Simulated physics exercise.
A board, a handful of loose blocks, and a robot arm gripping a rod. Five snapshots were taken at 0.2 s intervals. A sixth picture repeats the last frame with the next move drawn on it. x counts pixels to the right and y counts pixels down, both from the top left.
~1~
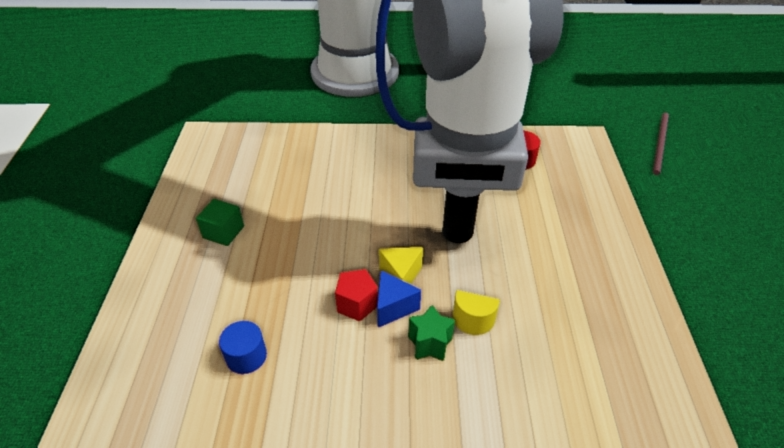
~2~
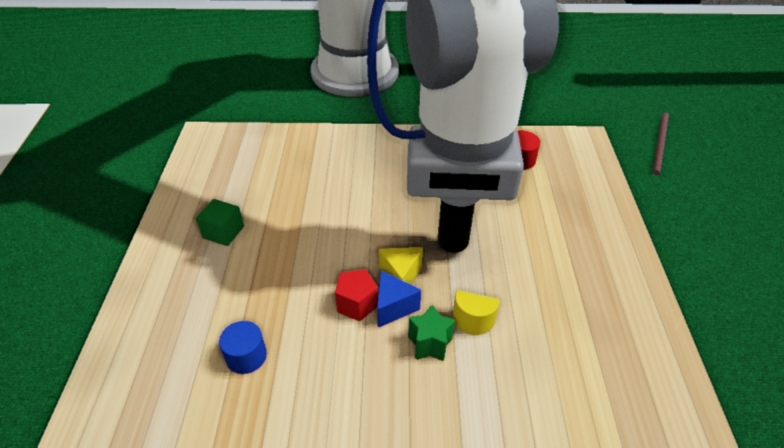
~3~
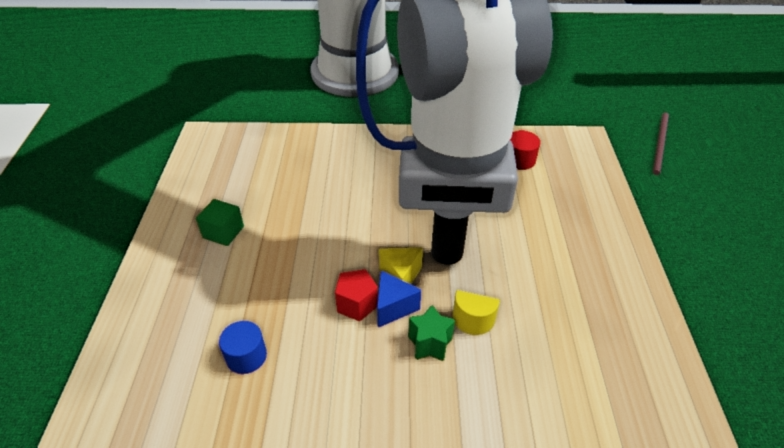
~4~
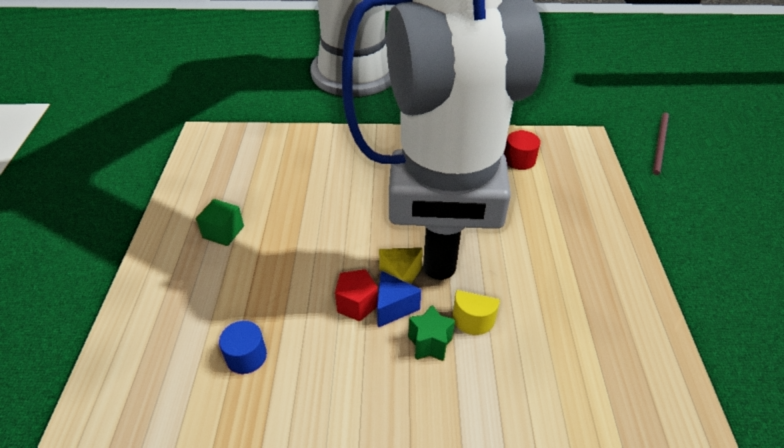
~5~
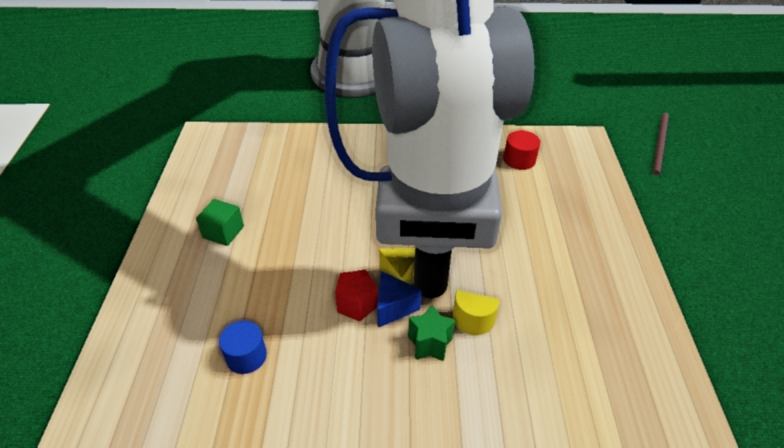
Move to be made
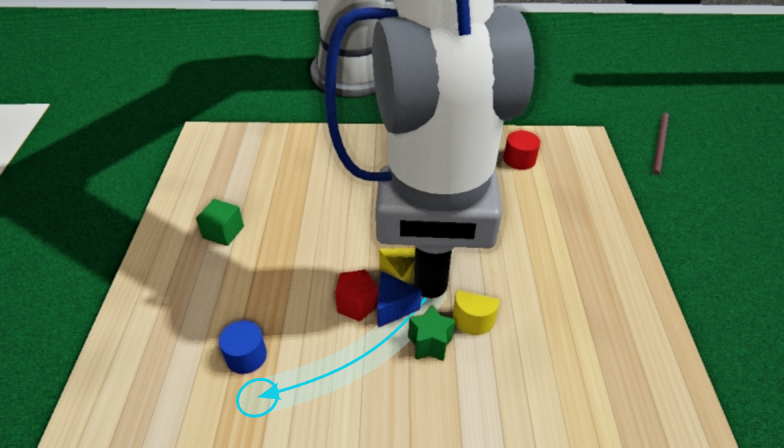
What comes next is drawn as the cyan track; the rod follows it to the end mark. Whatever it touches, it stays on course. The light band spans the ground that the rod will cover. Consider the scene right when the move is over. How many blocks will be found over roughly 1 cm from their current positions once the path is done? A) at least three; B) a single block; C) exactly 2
Answer: B.
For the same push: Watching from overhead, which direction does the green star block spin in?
In a top view, it turns counterclockwise.
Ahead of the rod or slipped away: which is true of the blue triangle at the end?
Beside or behind.
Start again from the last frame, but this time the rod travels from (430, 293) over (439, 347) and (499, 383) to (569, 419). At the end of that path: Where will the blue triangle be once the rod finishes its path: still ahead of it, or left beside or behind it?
At that point it is off to one side or behind.
Drawn move, from (430, 293) through (389, 337) and (330, 373) to (258, 397).
On the path given first. One third of the way, rod at (388, 329); blue triangle at (353, 317), turned 75° clockwise; green star block at (430, 328), turned 20° anticlockwise.
Two thirds of the way, rod at (329, 366); blue triangle at (325, 322), turned 115° clockwise; green star block at (430, 328), turned 20° anticlockwise.
At the end, rod at (255, 390); blue triangle at (325, 322), turned 120° clockwise; yellow triangle still; green star block at (430, 328), turned 20° anticlockwise.
